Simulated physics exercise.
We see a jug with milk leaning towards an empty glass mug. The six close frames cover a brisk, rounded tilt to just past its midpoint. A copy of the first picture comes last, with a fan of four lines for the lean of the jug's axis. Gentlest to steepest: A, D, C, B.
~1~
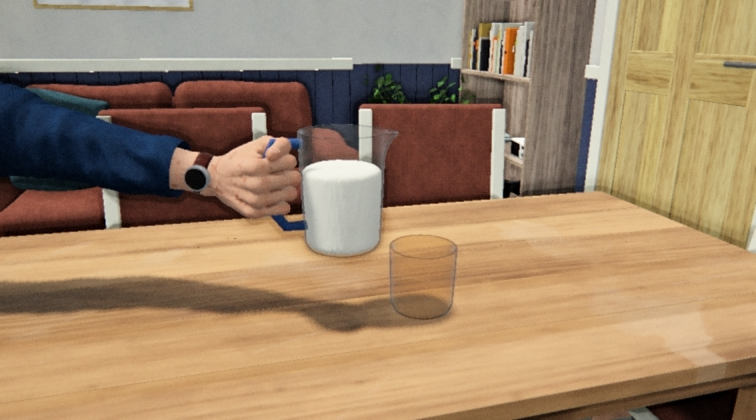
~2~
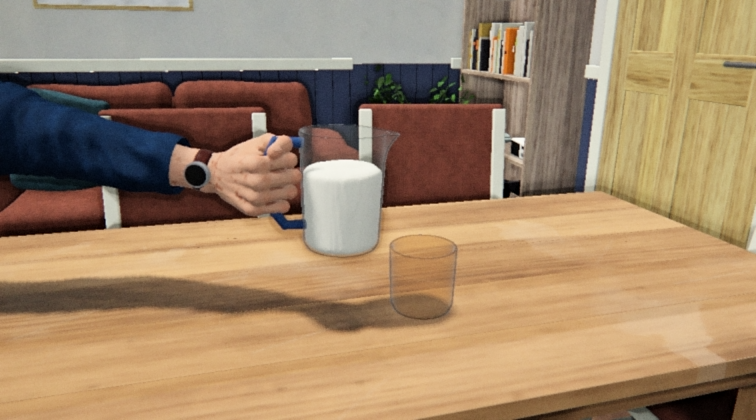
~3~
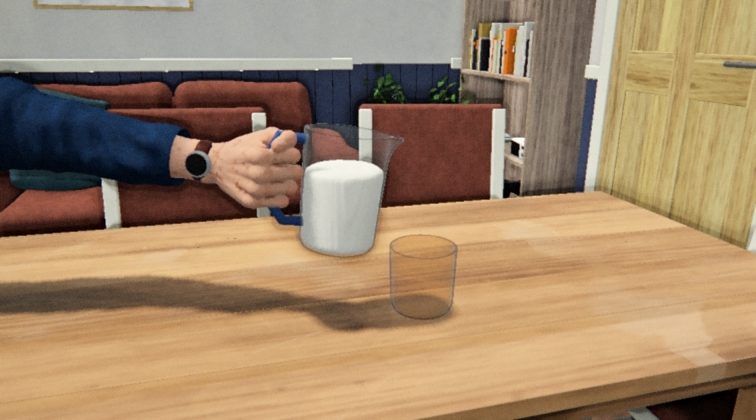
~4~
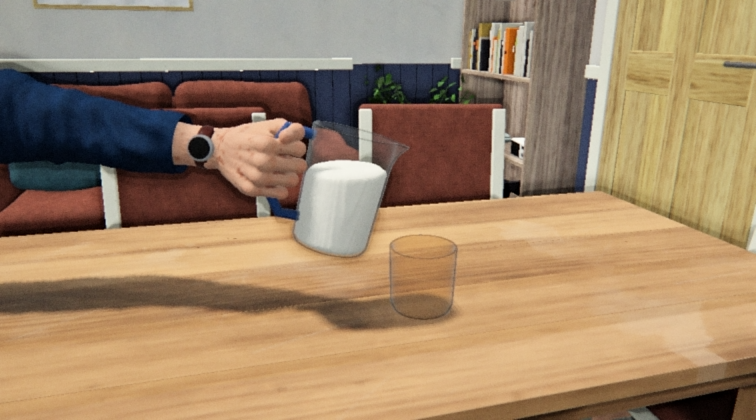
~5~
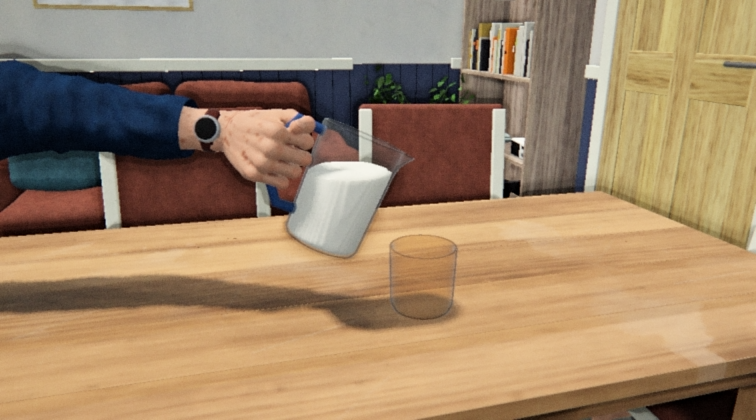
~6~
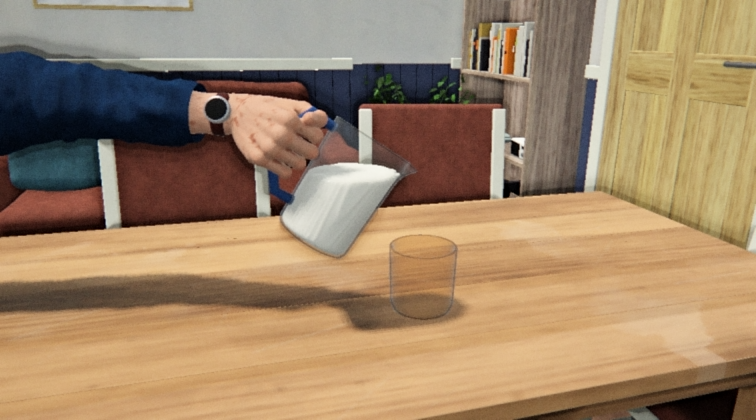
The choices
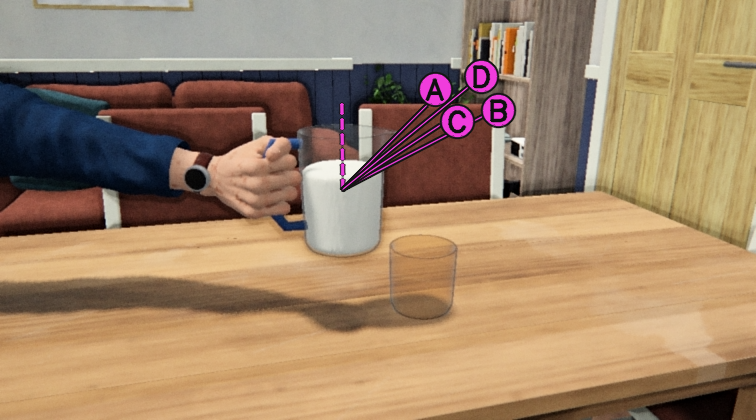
An arm in a dark blue sleeve with a wristwatch reaches in from the left, seen from slightly above a wooden table in a room with red seats, a bookshelf and a pale wooden door. Its hand grips the blue handle of a clear jug of white milk, behind and left of an empty glass. The jug starts upright, then the hand tilts it steadily rightward while the camera stays still.
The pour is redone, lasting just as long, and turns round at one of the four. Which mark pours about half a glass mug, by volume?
It is B.
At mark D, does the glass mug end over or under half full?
Under.
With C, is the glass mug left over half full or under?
Under.
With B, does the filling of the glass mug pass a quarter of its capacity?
Yes.
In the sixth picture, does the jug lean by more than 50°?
No, it does not.
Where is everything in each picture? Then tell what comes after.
Upright, lip at (396, 132); rim of the glass mug round (423, 246); nothing has left yet, in the first frame.
Upright, lip at (397, 133); nothing has left yet, in the second frame.
Tipped about 7°, lip at (402, 138); nothing has left yet, in the third frame.
Tipped about 14°, lip at (407, 147); nothing has left yet, in the fourth frame.
Tipped about 24°, lip at (412, 157); nothing has left yet, in the fifth frame.
Tipped about 34°, lip at (415, 170); nothing has left yet, in the sixth frame.
On the marked copy, A at (426, 105); B at (482, 116); C at (439, 125); D at (467, 87).
If A is chosen, the glass mug ends with about 10 % of what it can hold.
If B is chosen, the glass mug ends with about 49 % of what it can hold.
If C is chosen, the glass mug ends with about 32 % of what it can hold.
If D is chosen, the glass mug ends with about 20 % of what it can hold.
